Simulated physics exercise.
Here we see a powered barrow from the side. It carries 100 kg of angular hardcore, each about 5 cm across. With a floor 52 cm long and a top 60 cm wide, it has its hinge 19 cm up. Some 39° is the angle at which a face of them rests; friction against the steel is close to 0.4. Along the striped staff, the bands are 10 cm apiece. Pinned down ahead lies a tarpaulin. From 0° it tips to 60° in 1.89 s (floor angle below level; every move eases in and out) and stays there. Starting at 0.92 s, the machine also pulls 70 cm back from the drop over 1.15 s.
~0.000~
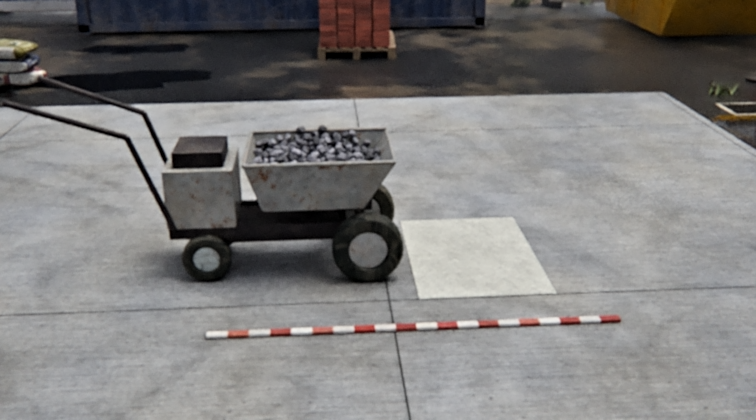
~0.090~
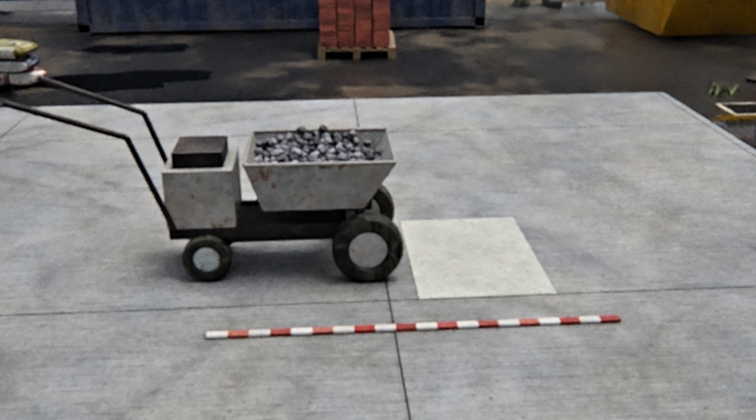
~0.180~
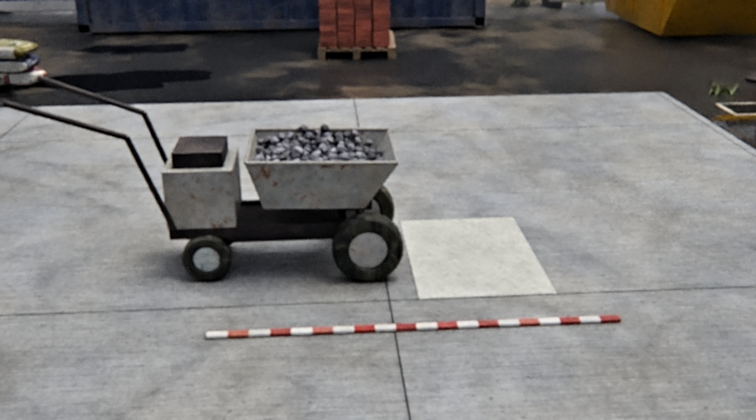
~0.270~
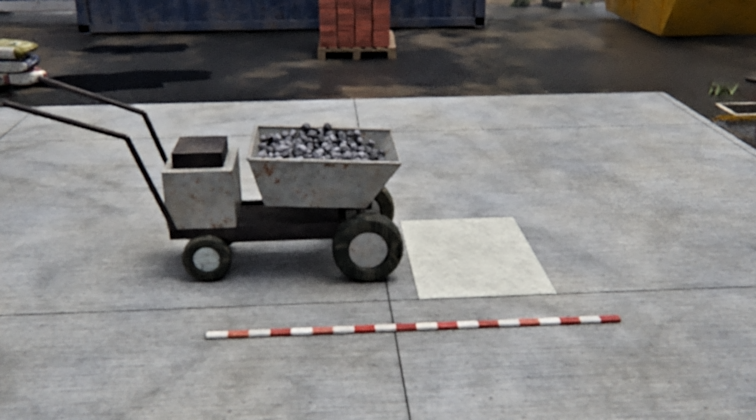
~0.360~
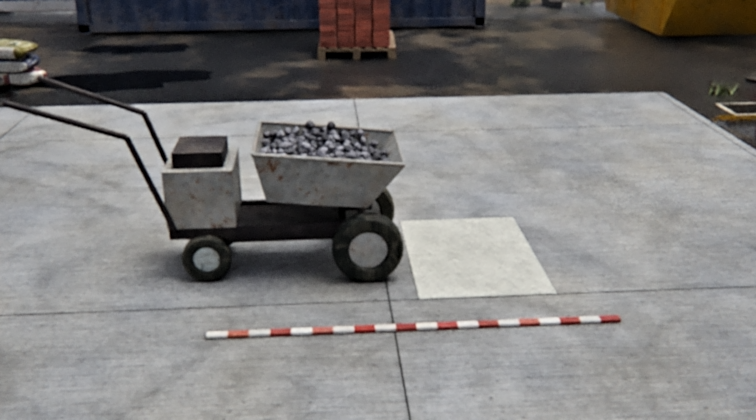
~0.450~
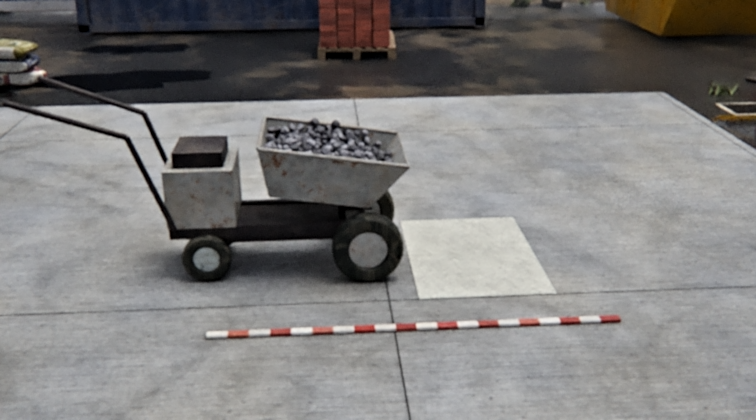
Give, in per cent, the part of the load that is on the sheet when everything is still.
Close to 0 in every hundred.
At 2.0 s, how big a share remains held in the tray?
Held: Approx. 90 %.
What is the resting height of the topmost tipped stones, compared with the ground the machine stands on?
Near 8 cm up from the ground.
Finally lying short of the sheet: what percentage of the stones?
Roughly 15 per cent.
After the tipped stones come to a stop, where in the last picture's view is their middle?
The resting stones are centred at roughly (366, 255).
After 1.4 s the floor is at 51°; 98 % in the tray, 1 % short of the sheet, 1 % on the sheet; the foremost stones are at (421, 216).
After 2.0 s the floor is at 60°; 88 % in the tray, 11 % short of the sheet, 2 % on the sheet; the foremost stones are at (447, 258).
After 2.5 s the floor is at 60°; 86 % in the tray, 12 % short of the sheet, 2 % on the sheet; the foremost stones are at (448, 251).
After 4.5 s the floor is at 60°; 86 % in the tray, 13 % short of the sheet, 2 % on the sheet; the foremost stones are at (448, 251).
